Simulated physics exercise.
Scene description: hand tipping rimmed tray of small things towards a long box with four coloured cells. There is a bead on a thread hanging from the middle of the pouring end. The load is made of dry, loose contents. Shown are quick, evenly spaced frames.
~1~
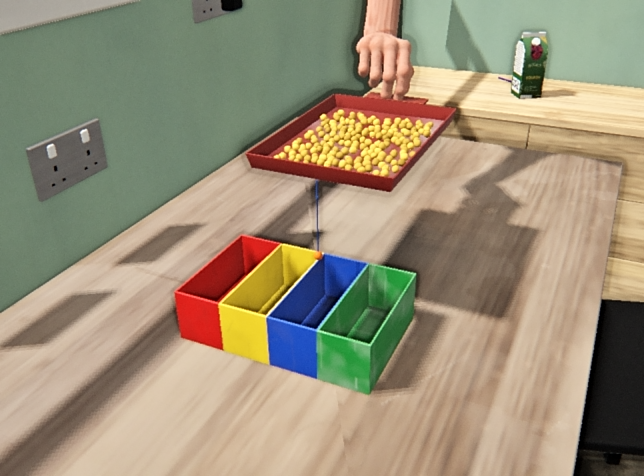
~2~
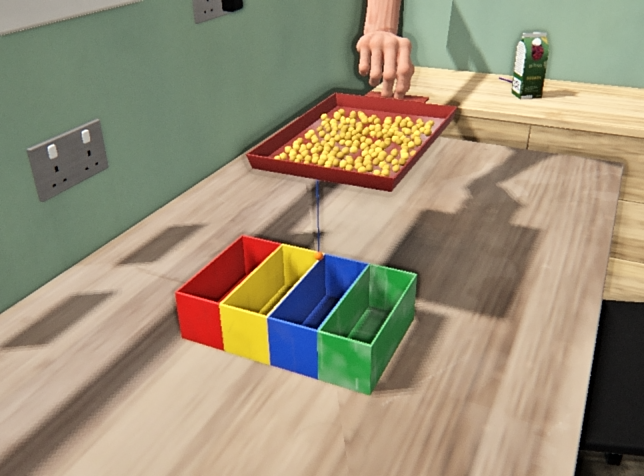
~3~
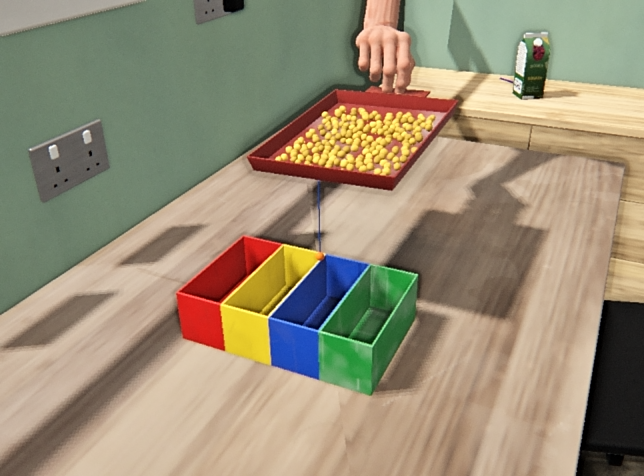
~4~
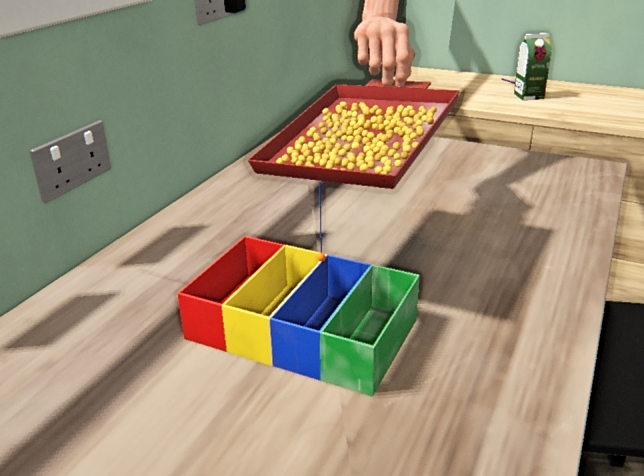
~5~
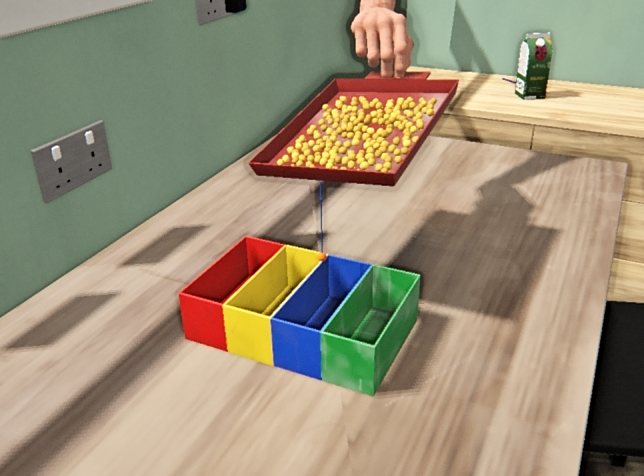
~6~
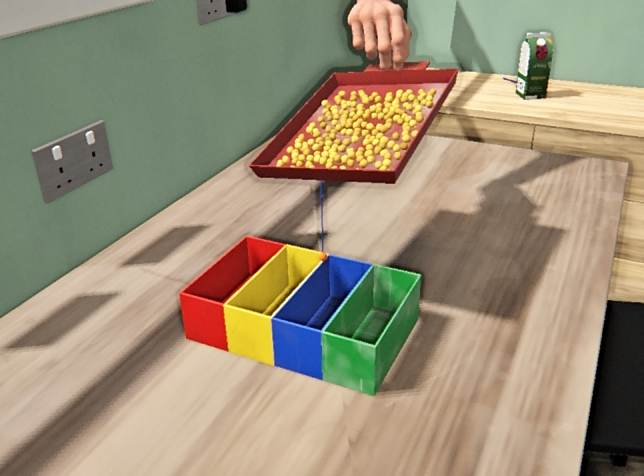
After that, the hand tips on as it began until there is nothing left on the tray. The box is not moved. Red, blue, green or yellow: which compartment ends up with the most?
The red one.
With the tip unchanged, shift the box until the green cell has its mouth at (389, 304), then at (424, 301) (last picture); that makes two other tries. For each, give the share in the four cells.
It would be roughly 100 per cent in the first placement and roughly 60 per cent in the second.
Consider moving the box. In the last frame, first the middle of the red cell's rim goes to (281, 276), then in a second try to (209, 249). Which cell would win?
Try one goes to the cell in red; try two goes to the cell in yellow.
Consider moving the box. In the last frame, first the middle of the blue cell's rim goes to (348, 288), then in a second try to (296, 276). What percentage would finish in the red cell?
First 90 per cent, second 0 per cent.
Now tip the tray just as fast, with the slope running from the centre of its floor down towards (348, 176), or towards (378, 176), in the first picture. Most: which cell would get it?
Try A: The green one / try B: That green cell.
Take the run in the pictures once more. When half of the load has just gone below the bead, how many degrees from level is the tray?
Around 105 degrees of turn.
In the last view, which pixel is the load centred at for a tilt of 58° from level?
Somewhere about (304, 135).
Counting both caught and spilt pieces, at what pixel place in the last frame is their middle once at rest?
Centre at rest, last view: Approx. (257, 301).
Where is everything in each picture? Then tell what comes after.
The first frame shows corners of the pouring end at (251, 152) and (391, 176), level; middle of the load at (355, 140), puffed corn balls; bead on its thread at (318, 256); red cell at (199, 316); yellow cell at (244, 329); blue cell at (292, 343); green cell at (344, 358).
The second frame shows corners of the pouring end at (251, 153) and (391, 176), level; middle of the load at (355, 139).
The third frame shows corners of the pouring end at (252, 155) and (392, 175), tipped barely, lowest at the left corner; middle of the load at (356, 137).
The fourth frame shows corners of the pouring end at (253, 159) and (392, 173), tipped a little, lowest at the left corner; middle of the load at (357, 134).
The fifth frame shows corners of the pouring end at (254, 161) and (392, 171), tipped a little, lowest at the left corner; middle of the load at (357, 130).
The sixth frame shows corners of the pouring end at (254, 164) and (392, 169), tipped a little, lowest at the left corner; middle of the load at (357, 126); red cell at (204, 318); yellow cell at (249, 331); blue cell at (297, 344); green cell at (348, 359).
Soon after the last picture, tray tipped steeply; all on the tray.
A little later, tray tipped right over; most on the tray; a stray few in the red cell; a stray few in the yellow cell; a small part falling or outside the box.
Later still, tray tipped past a quarter turn; about two thirds in the red cell; about a third in the yellow cell; a stray few in the blue cell; a stray few falling or outside the box.
At rest, tray tipped past a quarter turn; about two thirds in the red cell; about a third in the yellow cell; a stray few in the blue cell; none in the green cell; a stray few outside the box.
